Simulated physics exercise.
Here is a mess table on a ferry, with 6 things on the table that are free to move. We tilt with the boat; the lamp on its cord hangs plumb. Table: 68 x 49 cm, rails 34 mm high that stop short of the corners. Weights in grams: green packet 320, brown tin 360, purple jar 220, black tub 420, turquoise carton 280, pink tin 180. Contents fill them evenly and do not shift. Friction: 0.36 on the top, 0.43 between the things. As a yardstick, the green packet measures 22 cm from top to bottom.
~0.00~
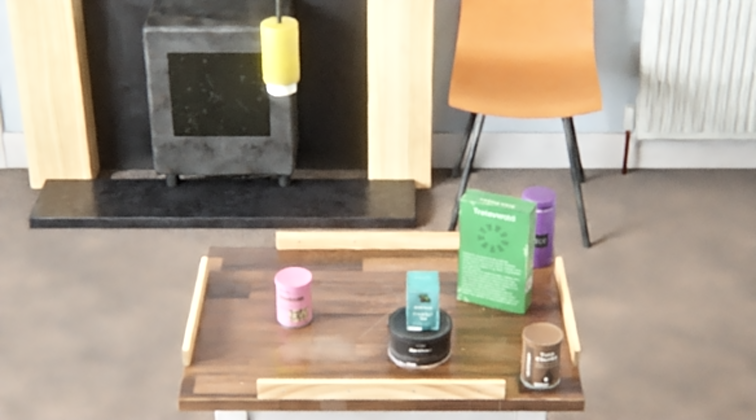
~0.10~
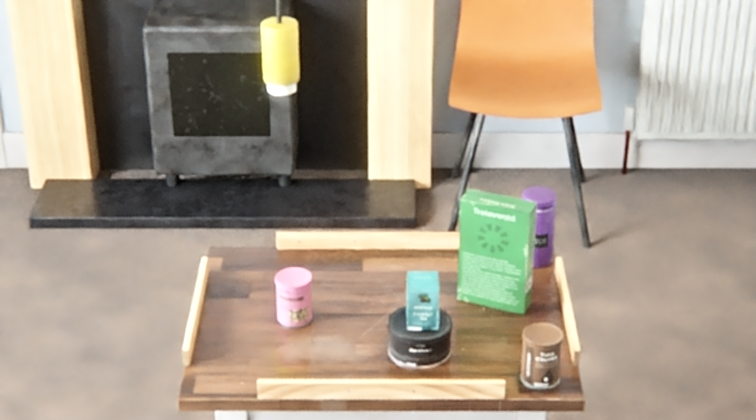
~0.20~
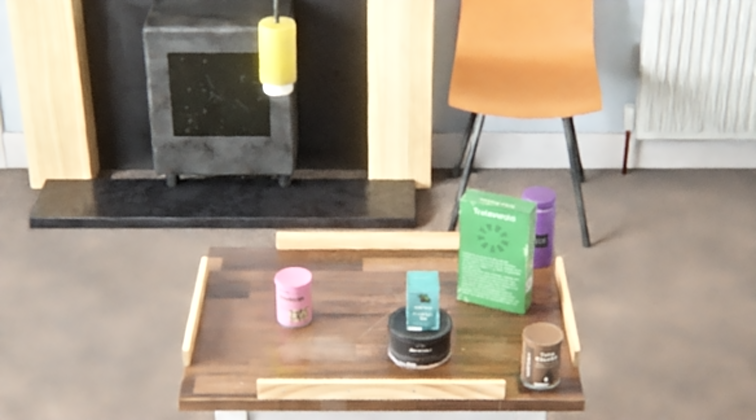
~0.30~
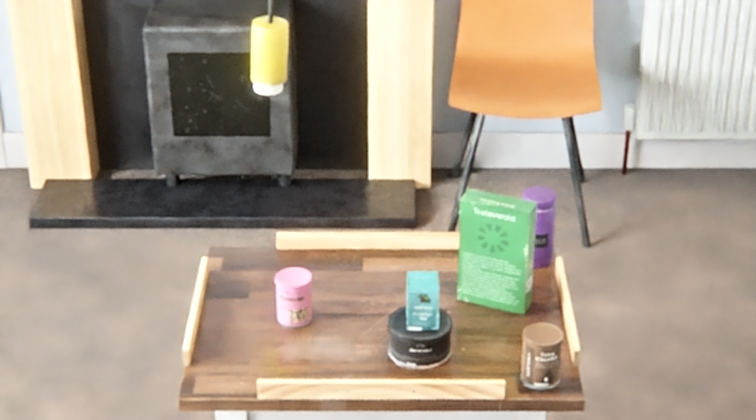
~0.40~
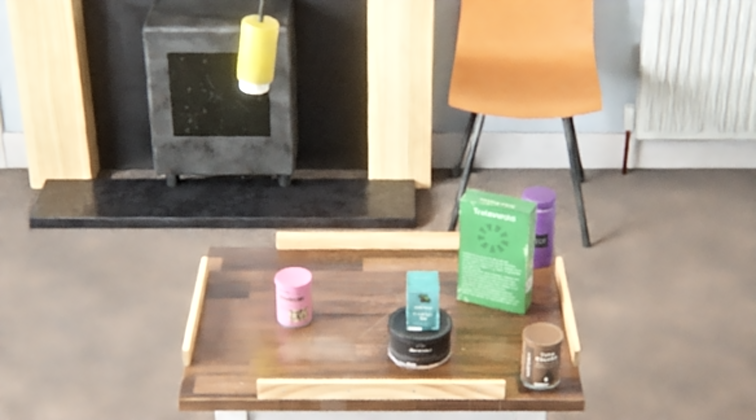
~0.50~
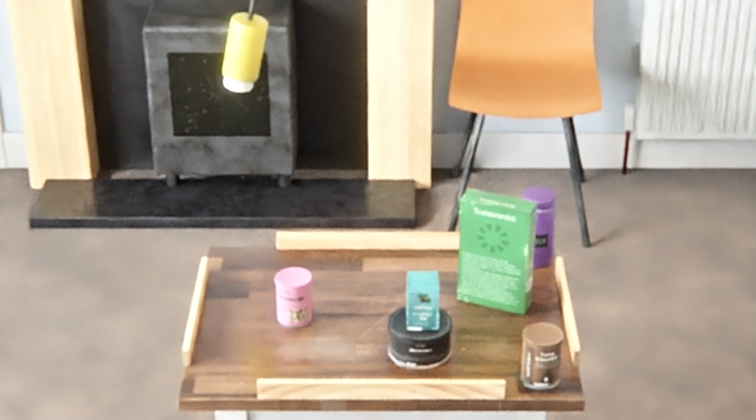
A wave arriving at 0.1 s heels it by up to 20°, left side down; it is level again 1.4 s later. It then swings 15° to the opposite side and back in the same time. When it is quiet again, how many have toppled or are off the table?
Tipped or gone: Not one.
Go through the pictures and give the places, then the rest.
Boat level; green packet (496, 252); brown tin (542, 356), in the first picture.
Boat level; turquoise carton (423, 301); pink tin (294, 298), in the second picture.
Heel 1°, left side down; purple jar (537, 227); black tub (420, 336), in the third picture.
Heel 4°, left side down; turquoise carton (423, 301); pink tin (294, 298), in the fourth picture.
Heel 8°, left side down; purple jar (537, 227); black tub (420, 336), in the fifth picture.
Heel 12°, left side down; green packet (496, 252); brown tin (542, 356), in the sixth picture.
After 1.00 s, heel 16°, left side down.
After 1.90 s, heel 9°, right side down.
After 2.80 s, heel 1°, right side down.
In the end (3.4 s), all 6 under 5 cm from the start. In the last view, green packet near (495, 252), brown tin near (542, 356).
